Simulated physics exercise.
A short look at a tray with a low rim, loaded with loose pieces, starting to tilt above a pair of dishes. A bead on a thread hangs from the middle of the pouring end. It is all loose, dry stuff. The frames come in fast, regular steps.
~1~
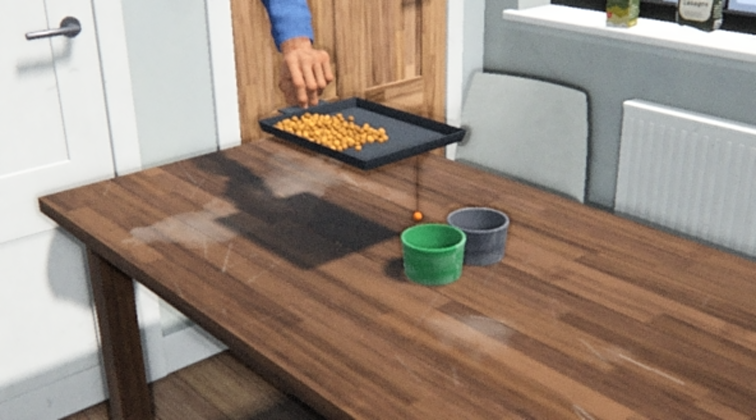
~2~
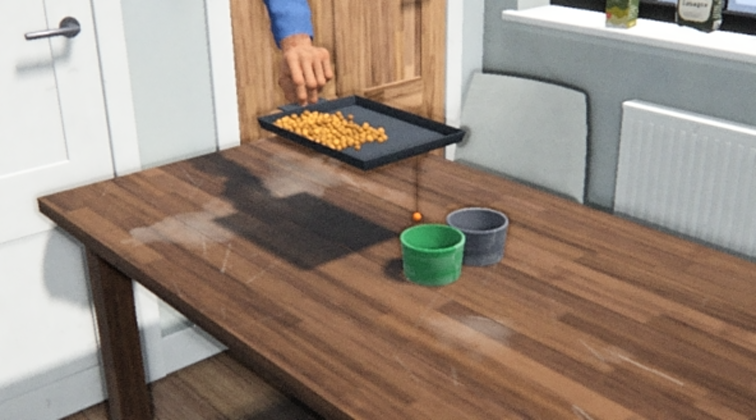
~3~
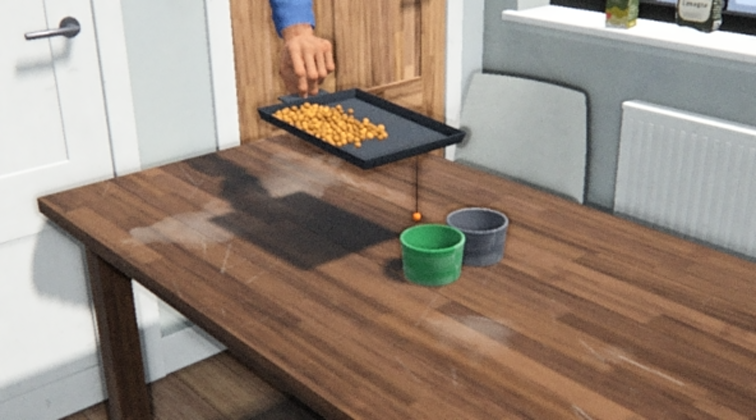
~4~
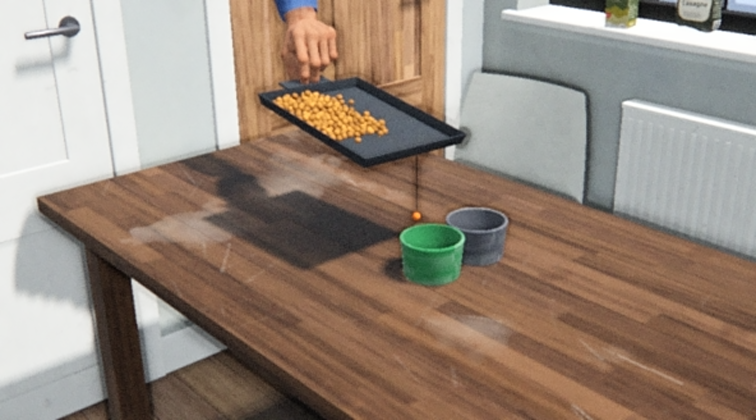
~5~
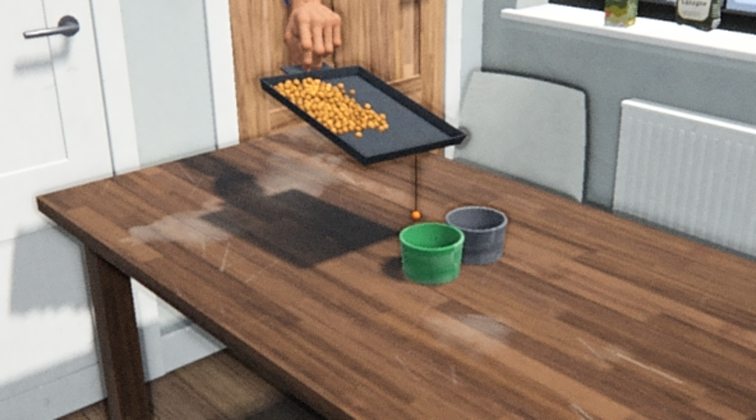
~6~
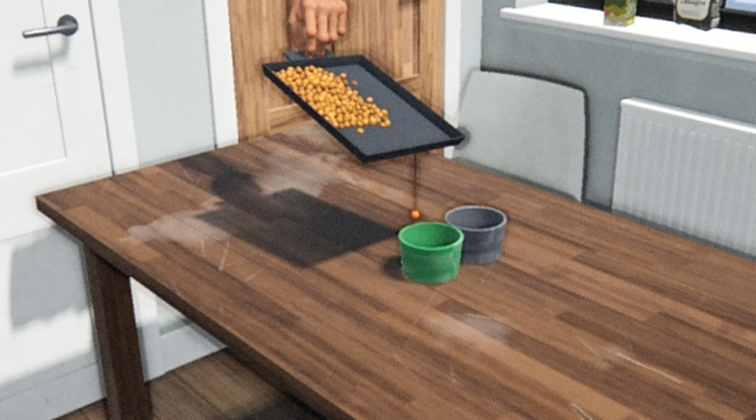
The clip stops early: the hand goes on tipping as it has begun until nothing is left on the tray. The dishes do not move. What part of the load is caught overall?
Caught overall: The larger part.
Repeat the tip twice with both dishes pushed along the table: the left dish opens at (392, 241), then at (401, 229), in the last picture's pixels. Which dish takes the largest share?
At the first place the right one, at the second the right dish.
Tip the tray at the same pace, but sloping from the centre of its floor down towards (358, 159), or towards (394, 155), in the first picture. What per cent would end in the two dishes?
Roughly 0 per cent, and 30 per cent.
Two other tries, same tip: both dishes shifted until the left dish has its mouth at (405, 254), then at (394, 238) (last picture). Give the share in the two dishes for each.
In turn 40 and 40 in a hundred.
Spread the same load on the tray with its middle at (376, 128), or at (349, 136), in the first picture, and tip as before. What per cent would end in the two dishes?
First some 90, then 80 per cent.
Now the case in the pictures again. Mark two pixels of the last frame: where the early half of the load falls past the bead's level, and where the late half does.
At about (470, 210), then at (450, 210).
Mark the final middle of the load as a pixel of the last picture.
Close to (468, 251).
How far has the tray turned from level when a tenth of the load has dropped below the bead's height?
Near 70 degrees.
Shortly afterwards, tray tipped steeply; the bulk on the tray; only a few in the left dish; a little in the right dish; near a quarter in the air.
Next, tray tipped past a quarter turn; near a quarter on the tray; a little in the left dish; near a third in the right dish; a little outside both; a little in the air.
Some moments later, tray tipped past a quarter turn; near a third in the left dish; near half in the right dish; near a quarter outside both.
In the end, tray tipped past a quarter turn; near a third in the left dish; near half in the right dish; near a quarter outside both.
